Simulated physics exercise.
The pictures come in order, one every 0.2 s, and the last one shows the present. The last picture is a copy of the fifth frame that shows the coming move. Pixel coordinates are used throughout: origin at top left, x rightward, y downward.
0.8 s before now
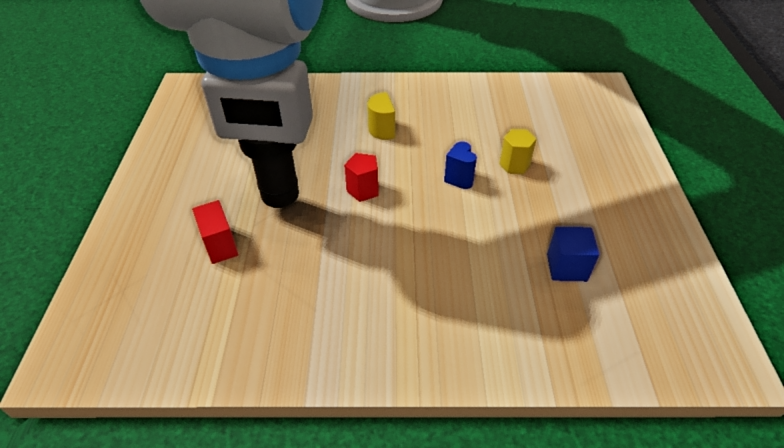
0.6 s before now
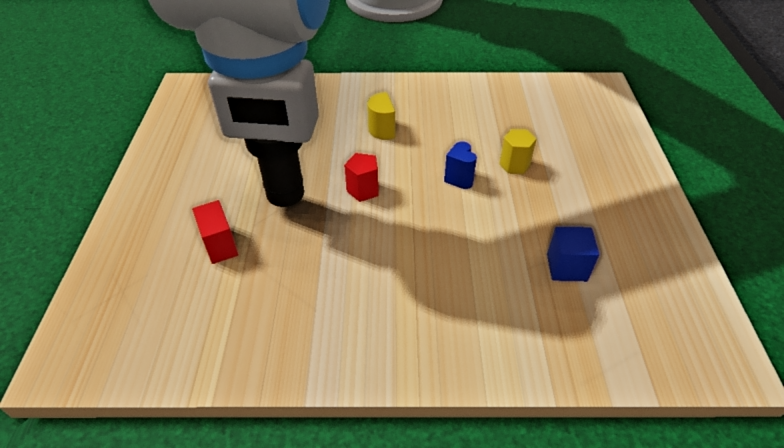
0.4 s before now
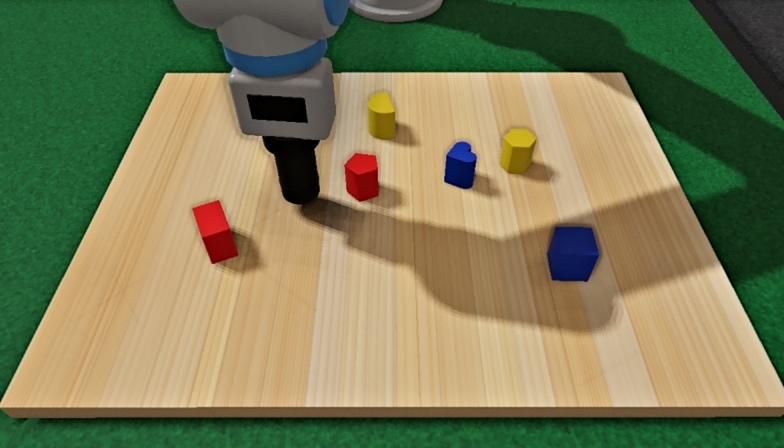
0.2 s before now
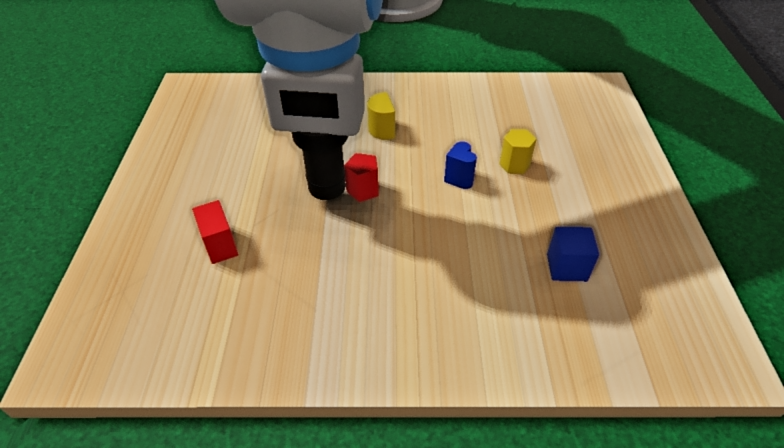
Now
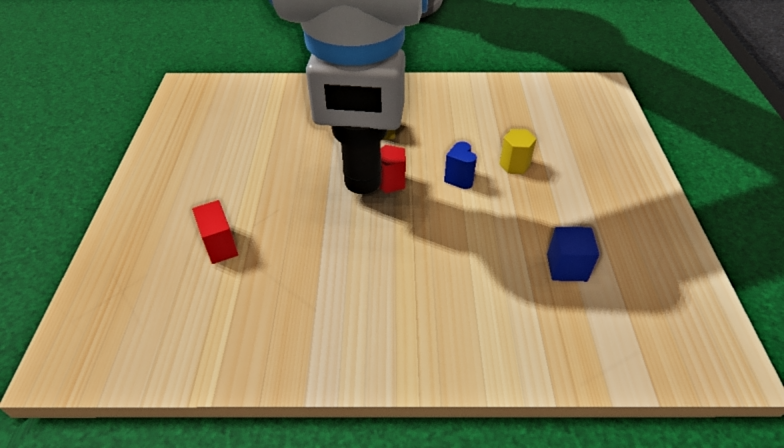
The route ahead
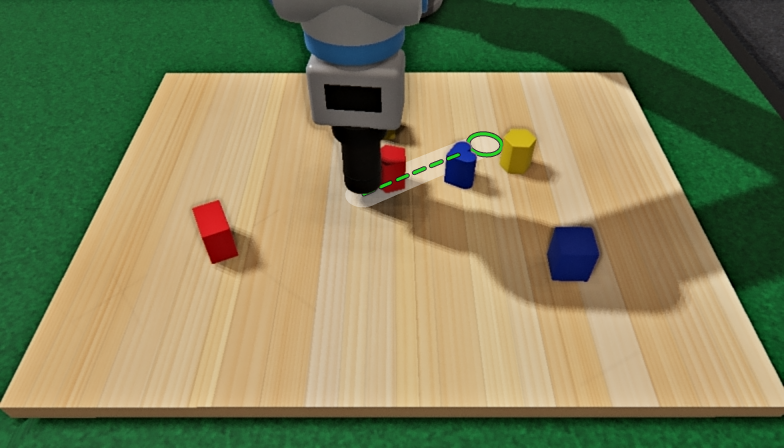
A robot arm sliding its black tip rightward across a wooden board, reaching a red block and pushing it to the right.
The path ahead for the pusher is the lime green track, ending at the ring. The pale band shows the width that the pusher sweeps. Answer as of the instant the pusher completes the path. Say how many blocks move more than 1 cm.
Displaced: One.
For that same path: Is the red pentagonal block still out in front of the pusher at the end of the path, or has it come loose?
The pusher keeps it before itself.
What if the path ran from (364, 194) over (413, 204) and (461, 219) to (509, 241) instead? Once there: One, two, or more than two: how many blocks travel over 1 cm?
The count is one.
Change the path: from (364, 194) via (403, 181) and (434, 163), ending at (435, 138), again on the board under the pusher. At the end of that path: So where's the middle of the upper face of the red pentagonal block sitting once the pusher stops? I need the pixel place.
The middle of its top is at (470, 119).
The drawn path runs from (364, 194) to (485, 144).
The first path, step by step. One third of the way, pusher (407, 164); red pentagonal block (435, 138).
Two thirds of the way, pusher (448, 148); red pentagonal block (475, 122).
At the end, pusher (487, 133); red pentagonal block (513, 108); blue heart block not moved.
